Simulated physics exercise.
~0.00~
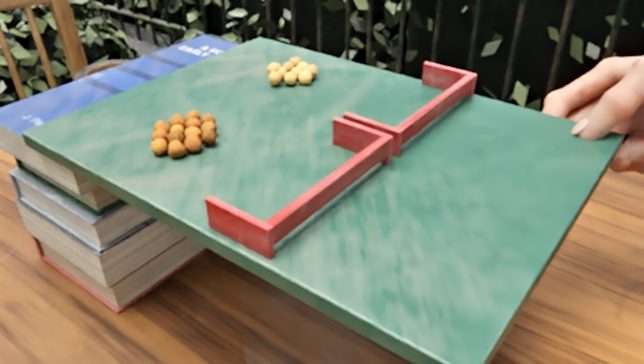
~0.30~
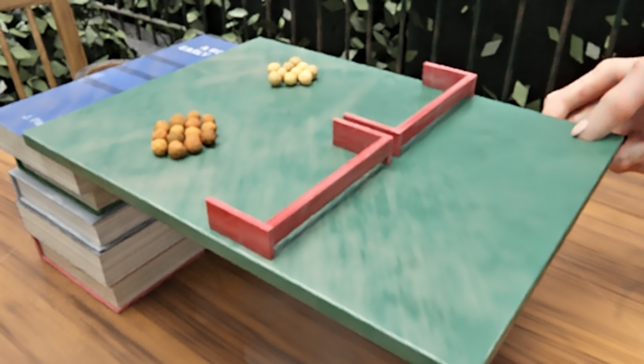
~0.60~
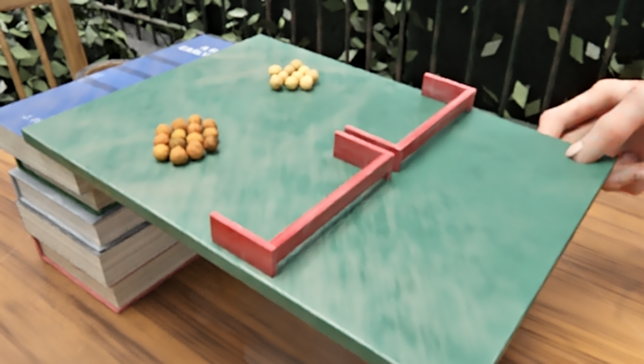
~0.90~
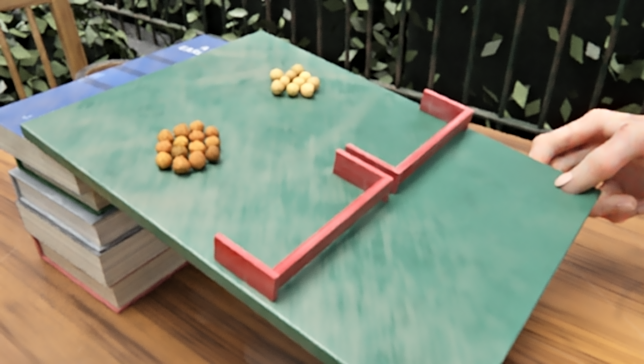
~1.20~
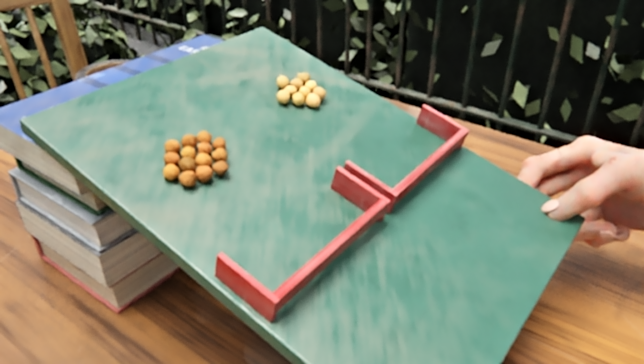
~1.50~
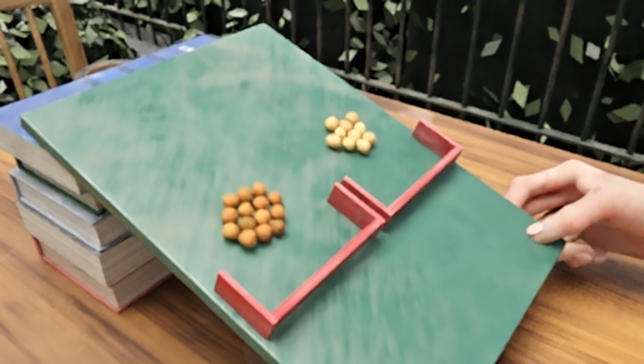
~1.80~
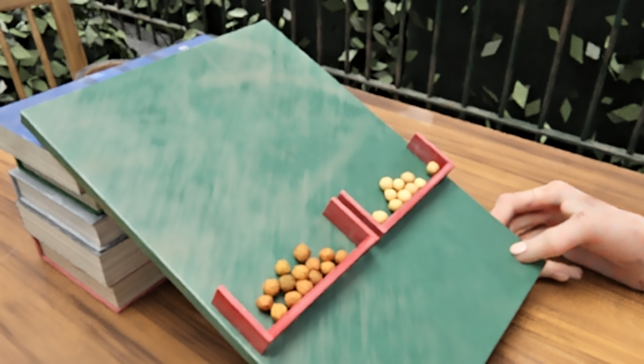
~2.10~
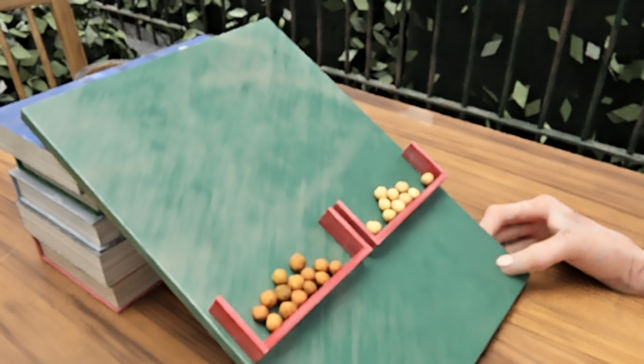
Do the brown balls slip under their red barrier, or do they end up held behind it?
They end up held behind it. The brown balls roll down the board and gather against the red barrier.
